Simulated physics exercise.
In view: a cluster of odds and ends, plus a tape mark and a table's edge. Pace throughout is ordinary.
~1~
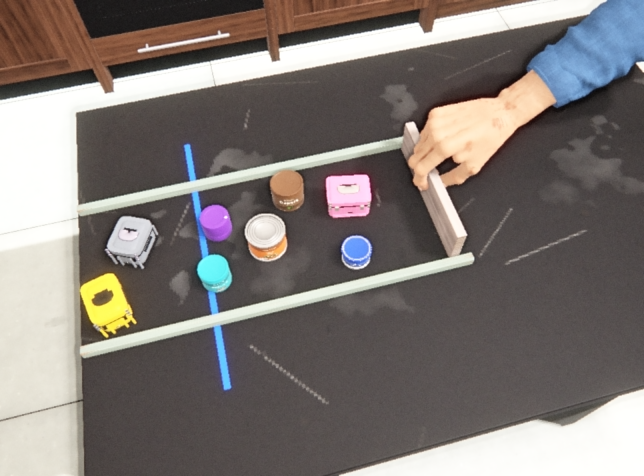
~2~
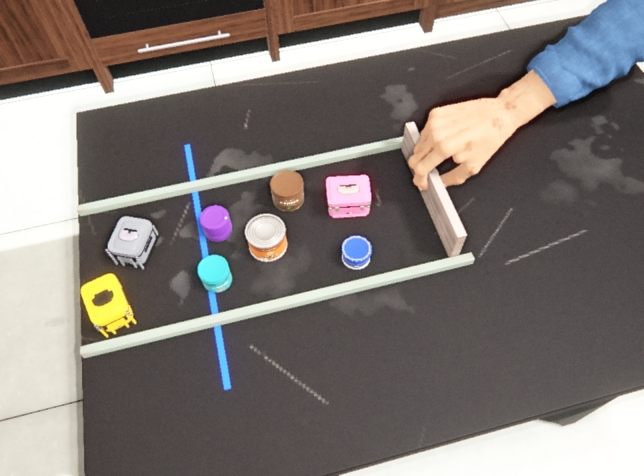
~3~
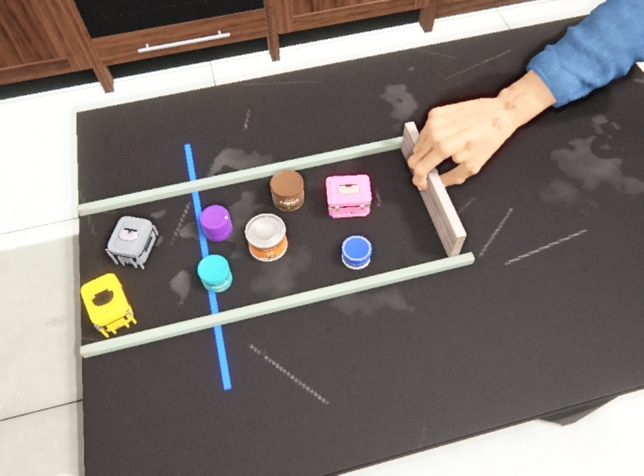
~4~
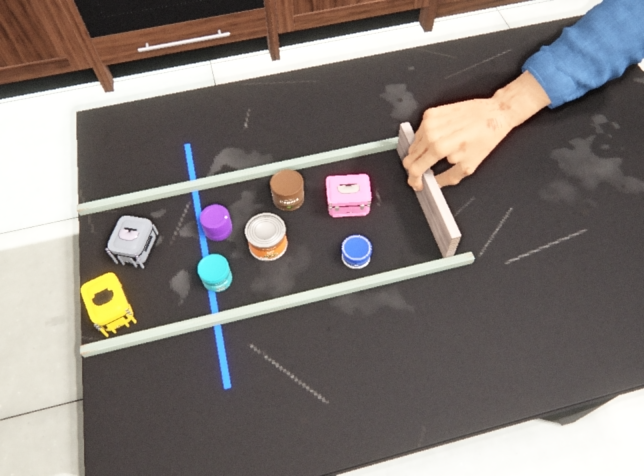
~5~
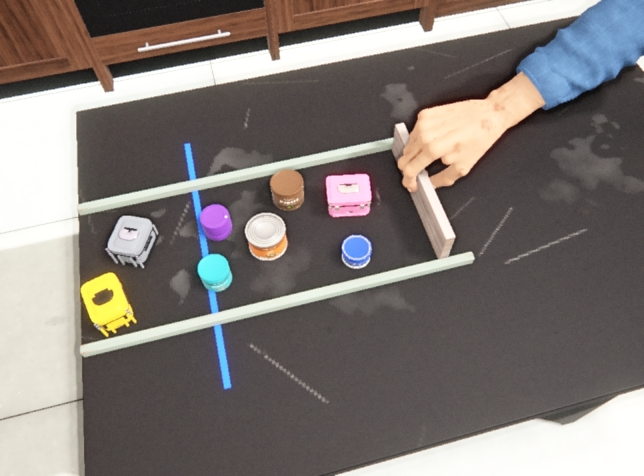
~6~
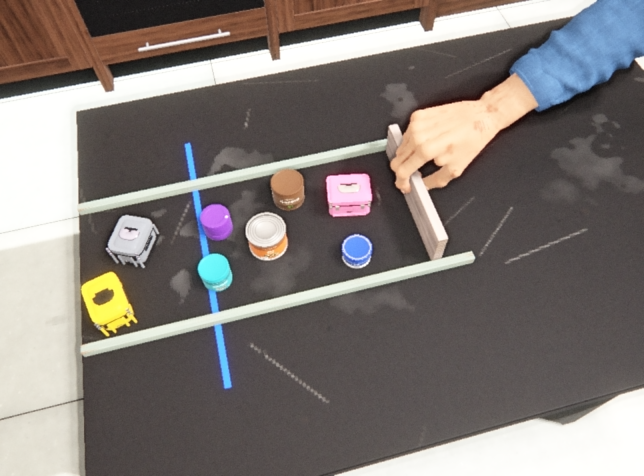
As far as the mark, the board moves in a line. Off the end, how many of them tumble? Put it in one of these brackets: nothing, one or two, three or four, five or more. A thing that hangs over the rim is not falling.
Bracket: Nothing.
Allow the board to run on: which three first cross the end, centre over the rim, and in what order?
Order, earliest first: The grey case; the yellow case; the purple lid.
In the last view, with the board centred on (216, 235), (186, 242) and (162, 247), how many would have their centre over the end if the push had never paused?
Taking the places in turn, the counts are 0, 0 and 1.
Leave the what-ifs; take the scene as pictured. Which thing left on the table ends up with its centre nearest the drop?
Nearest at the end: The yellow case.
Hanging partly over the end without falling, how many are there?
0 is the number.
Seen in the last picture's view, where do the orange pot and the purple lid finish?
About (186, 264), and the other about (144, 237).
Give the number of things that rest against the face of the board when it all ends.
Count: 4.
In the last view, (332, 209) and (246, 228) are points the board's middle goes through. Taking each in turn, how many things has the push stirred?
So 3, and at the other place 6.
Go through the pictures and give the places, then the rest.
The first picture shows yellow case (109, 305); grey case (133, 242); turquoise tub (215, 274); board (431, 188); tape (205, 250).
The second picture shows grey case (133, 242); brown tub (288, 191).
The third picture shows turquoise tub (215, 274); pink case (348, 197).
The fourth picture shows yellow case (109, 304); orange pot (267, 237).
The fifth picture shows grey case (134, 241); board (420, 189).
The sixth picture shows yellow case (110, 304); grey case (134, 241); turquoise tub (216, 273); board (414, 191); tape (205, 249).
A little later, none off yet; yellow case at rest near (110, 304); grey case at rest near (134, 241); turquoise tub at rest near (216, 273).
Next, none off yet; yellow case at rest near (110, 304); grey case at rest near (134, 241); turquoise tub at rest near (212, 278).
When it is over, the number that fall off is zero.
